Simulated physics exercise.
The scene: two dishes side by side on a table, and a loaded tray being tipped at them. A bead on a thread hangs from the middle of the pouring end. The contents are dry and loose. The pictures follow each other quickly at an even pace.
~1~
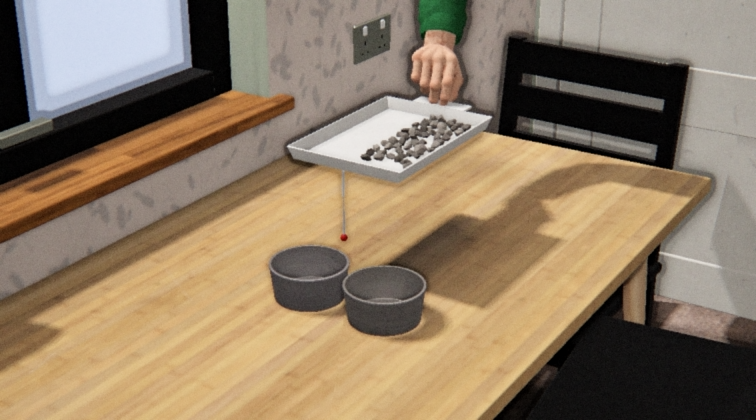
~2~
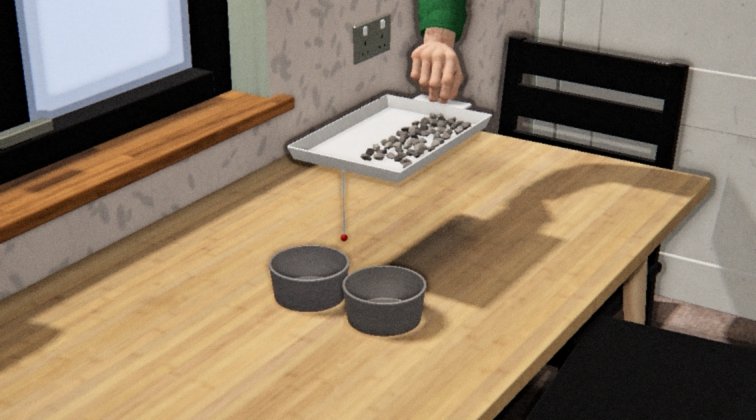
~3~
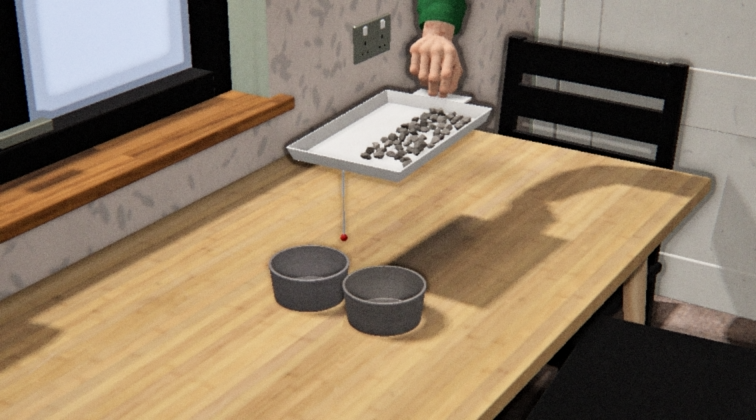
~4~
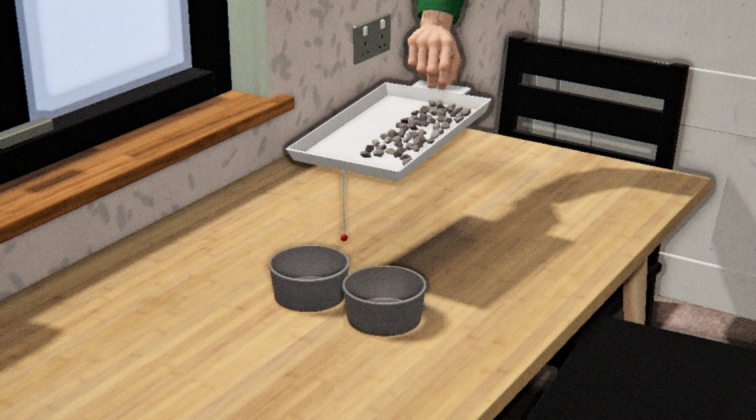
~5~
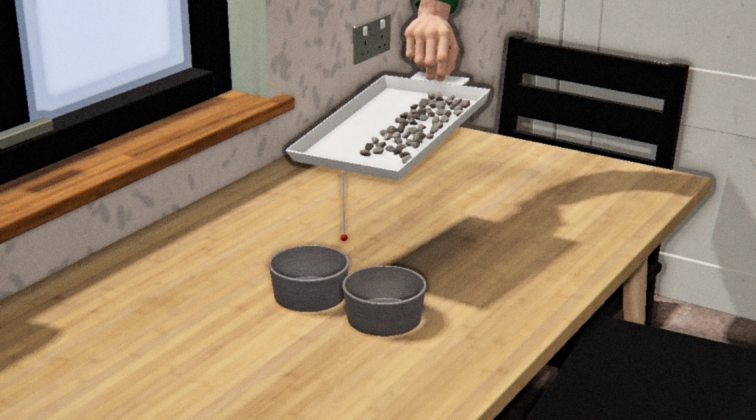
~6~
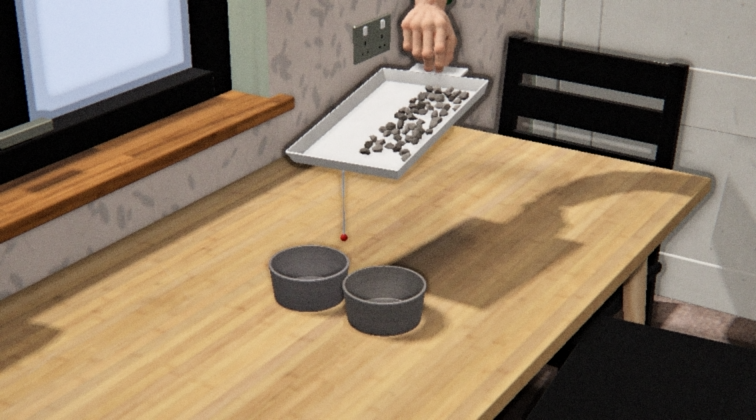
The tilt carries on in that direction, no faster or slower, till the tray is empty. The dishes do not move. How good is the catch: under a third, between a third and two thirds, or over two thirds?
Together they catch from one third to two thirds.
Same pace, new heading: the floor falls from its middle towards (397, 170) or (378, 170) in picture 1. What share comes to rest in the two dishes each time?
First some 20, then 70 per cent.
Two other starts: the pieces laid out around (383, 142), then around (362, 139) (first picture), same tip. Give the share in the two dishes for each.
In turn 50 and 40 in a hundred.
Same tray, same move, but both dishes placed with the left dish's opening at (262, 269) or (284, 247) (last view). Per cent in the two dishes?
The first gives 0 %, the second 90 %.
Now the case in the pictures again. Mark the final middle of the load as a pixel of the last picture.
Around (297, 282).
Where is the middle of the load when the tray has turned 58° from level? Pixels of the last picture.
Roughly at (324, 155).
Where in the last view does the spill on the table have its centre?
At about (268, 275).
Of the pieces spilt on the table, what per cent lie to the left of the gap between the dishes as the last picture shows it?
Close to 100 per cent.
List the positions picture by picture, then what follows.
The first frame shows corners of the pouring end near (294, 146) and (398, 170), level; middle of the load near (415, 137), bits of gravel; left dish near (286, 291); right dish near (363, 314); bead on its thread near (344, 238).
The second frame shows corners of the pouring end near (294, 146) and (398, 170), level; middle of the load near (415, 136).
The third frame shows corners of the pouring end near (293, 147) and (398, 169), tipped barely, lowest at the left corner; middle of the load near (415, 132).
The fourth frame shows corners of the pouring end near (293, 148) and (397, 168), tipped a little, lowest at the left corner; middle of the load near (414, 127).
The fifth frame shows corners of the pouring end near (292, 149) and (396, 168), tipped a little, lowest at the left corner; middle of the load near (413, 122).
The sixth frame shows corners of the pouring end near (292, 150) and (396, 167), tipped a little, lowest at the left corner; middle of the load near (412, 117); left dish near (286, 291); right dish near (363, 314).
Shortly afterwards, tray tipped steeply; all but a few on the tray; a little in the air.
Next, tray tipped right over; near a third on the tray; near a quarter in the left dish; a little outside both; near a quarter in the air.
Some moments later, tray tipped past a quarter turn; near half in the left dish; near half outside both.
In the end, tray tipped past a quarter turn; none at all in the right dish; near half in the left dish; near half outside both.
